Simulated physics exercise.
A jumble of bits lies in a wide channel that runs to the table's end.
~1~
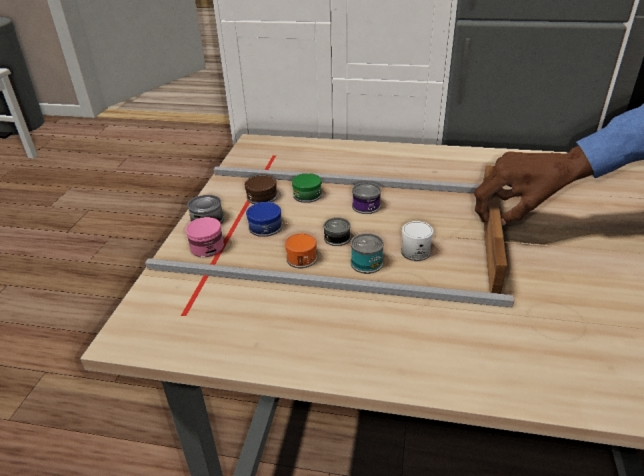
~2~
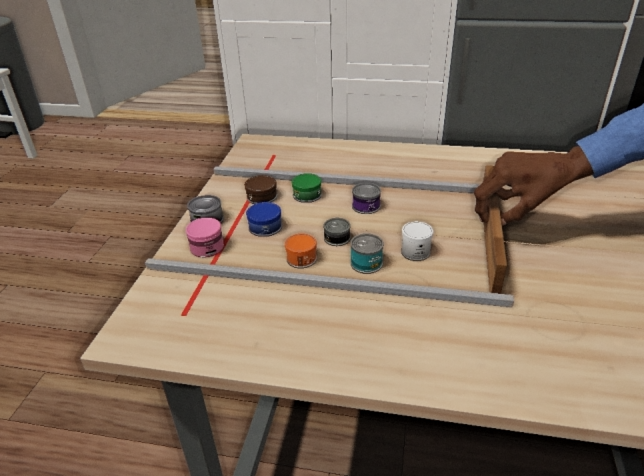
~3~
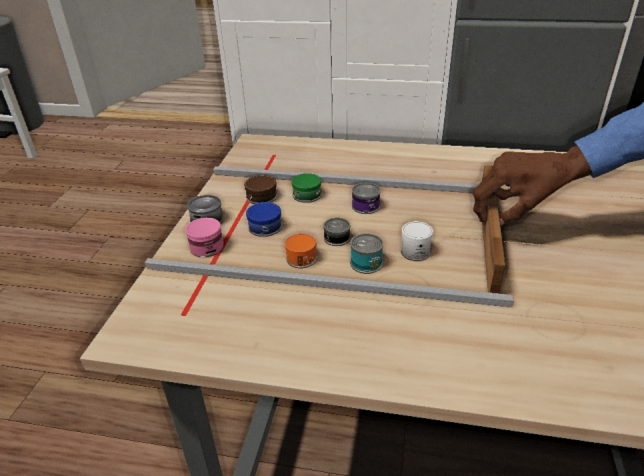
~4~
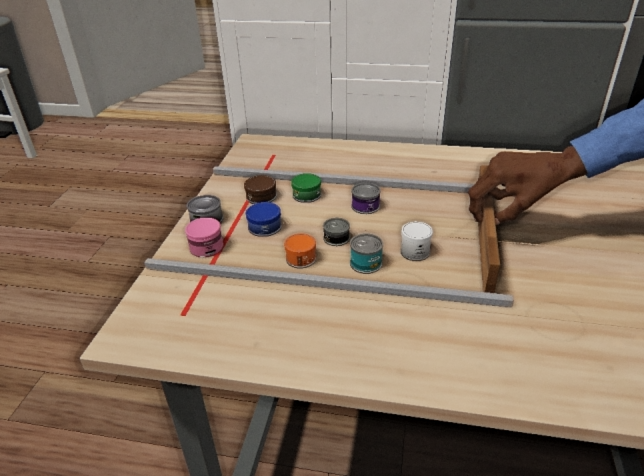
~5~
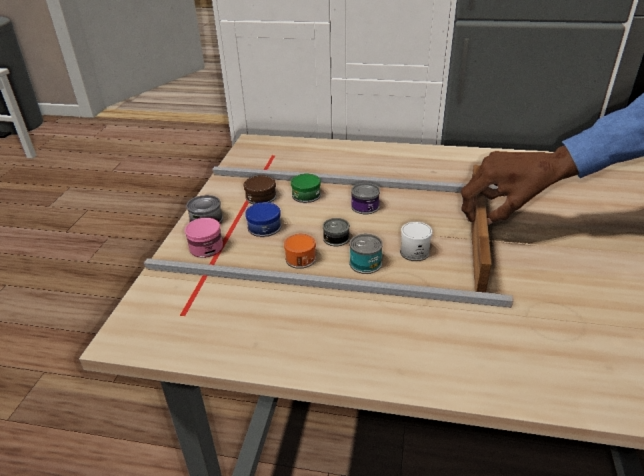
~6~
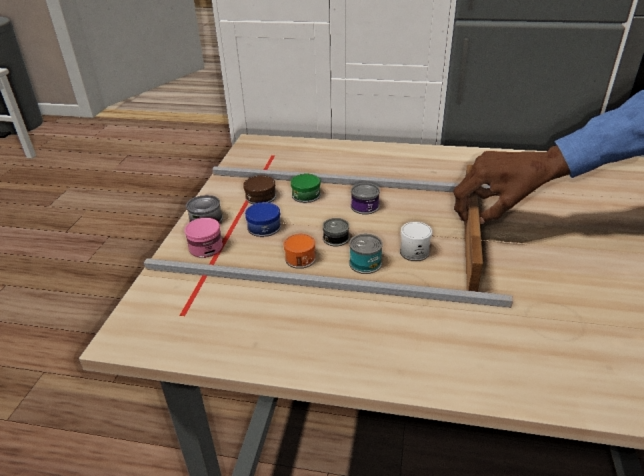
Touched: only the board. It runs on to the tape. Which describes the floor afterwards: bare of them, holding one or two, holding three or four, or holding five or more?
Most likely one of them, or two, will slide off.
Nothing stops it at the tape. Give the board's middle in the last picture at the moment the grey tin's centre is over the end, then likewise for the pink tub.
I'd put it close to (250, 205), and close to (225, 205) for the other one.
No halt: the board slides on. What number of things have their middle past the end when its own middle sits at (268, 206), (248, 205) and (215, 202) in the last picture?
0, 1 and 5.
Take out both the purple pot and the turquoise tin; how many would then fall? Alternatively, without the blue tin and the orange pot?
Going first to second: 1 and 0.
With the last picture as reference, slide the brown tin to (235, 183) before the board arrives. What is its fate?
From that start, the brown tin stays.
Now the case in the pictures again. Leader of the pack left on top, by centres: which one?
Nearest once everything settles: Pink tub.
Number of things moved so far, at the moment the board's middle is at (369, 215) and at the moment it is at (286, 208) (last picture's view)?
At the first point the count is 4, at the second it's 9.
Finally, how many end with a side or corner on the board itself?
My count gives 5.
A little later, none off yet; grey tin at rest near (205, 212); pink tub at rest near (204, 238); brown tin at rest near (260, 190).
Next, none off yet; grey tin at rest near (204, 212); pink tub shifted a little near (188, 235); brown tin shifted a little near (248, 188).
When it is over, the number that fall off is one or two; down, grey tin.
